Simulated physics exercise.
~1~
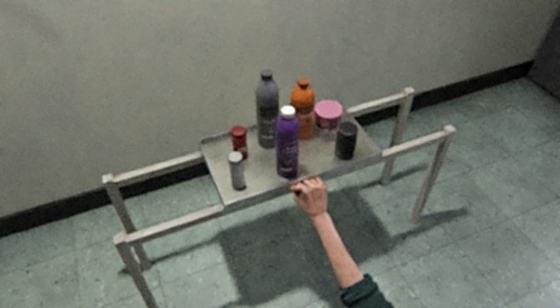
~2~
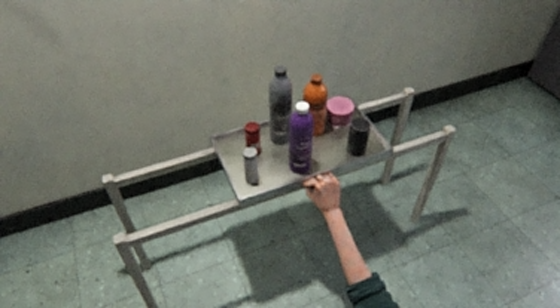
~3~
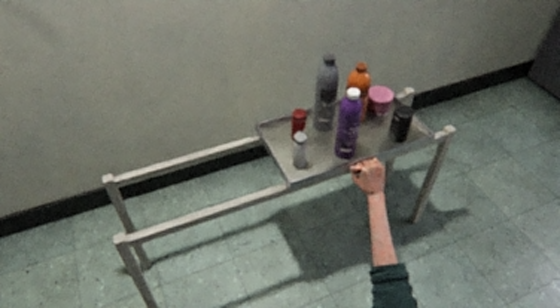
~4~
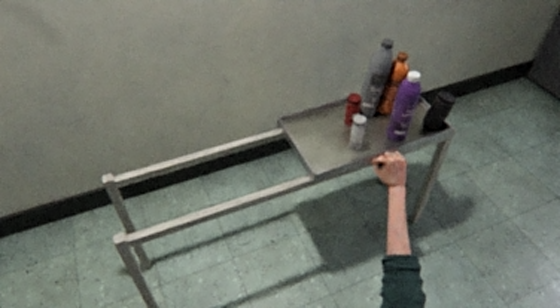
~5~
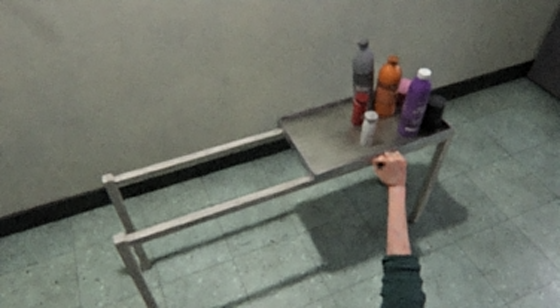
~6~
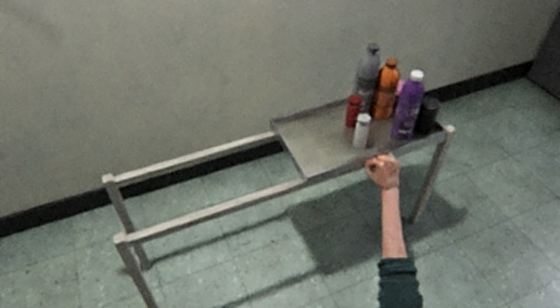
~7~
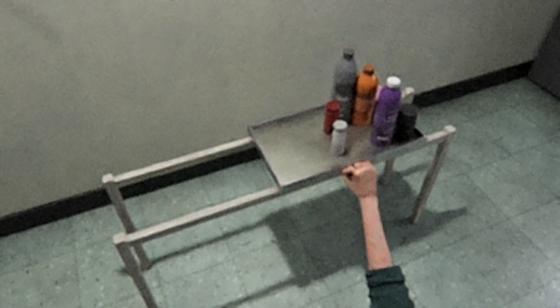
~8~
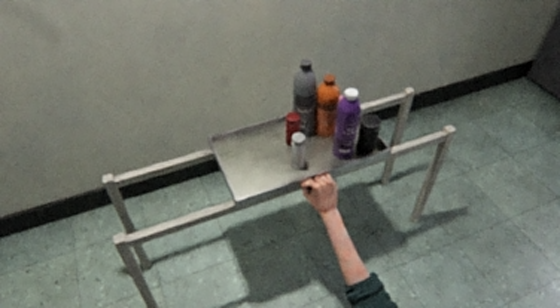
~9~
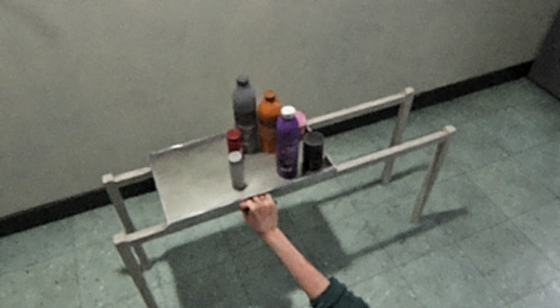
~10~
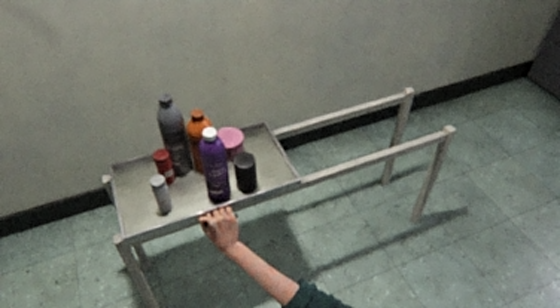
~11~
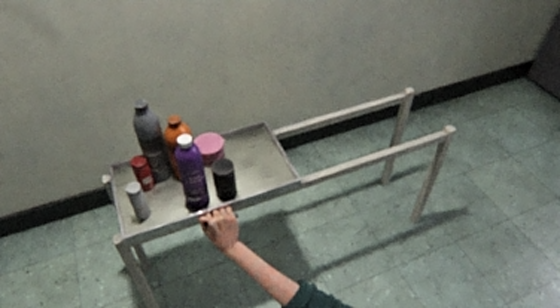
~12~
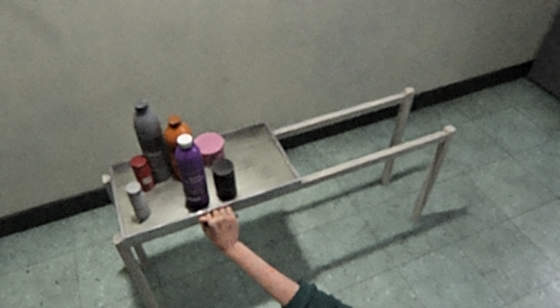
A metal tray holding bottles, jars and small shakers is slid right along a rail frame by a hand, and some items lean briefly at the end; the hand then slides it back left to the far end, where everything shifts left and finishes upright on the tray.
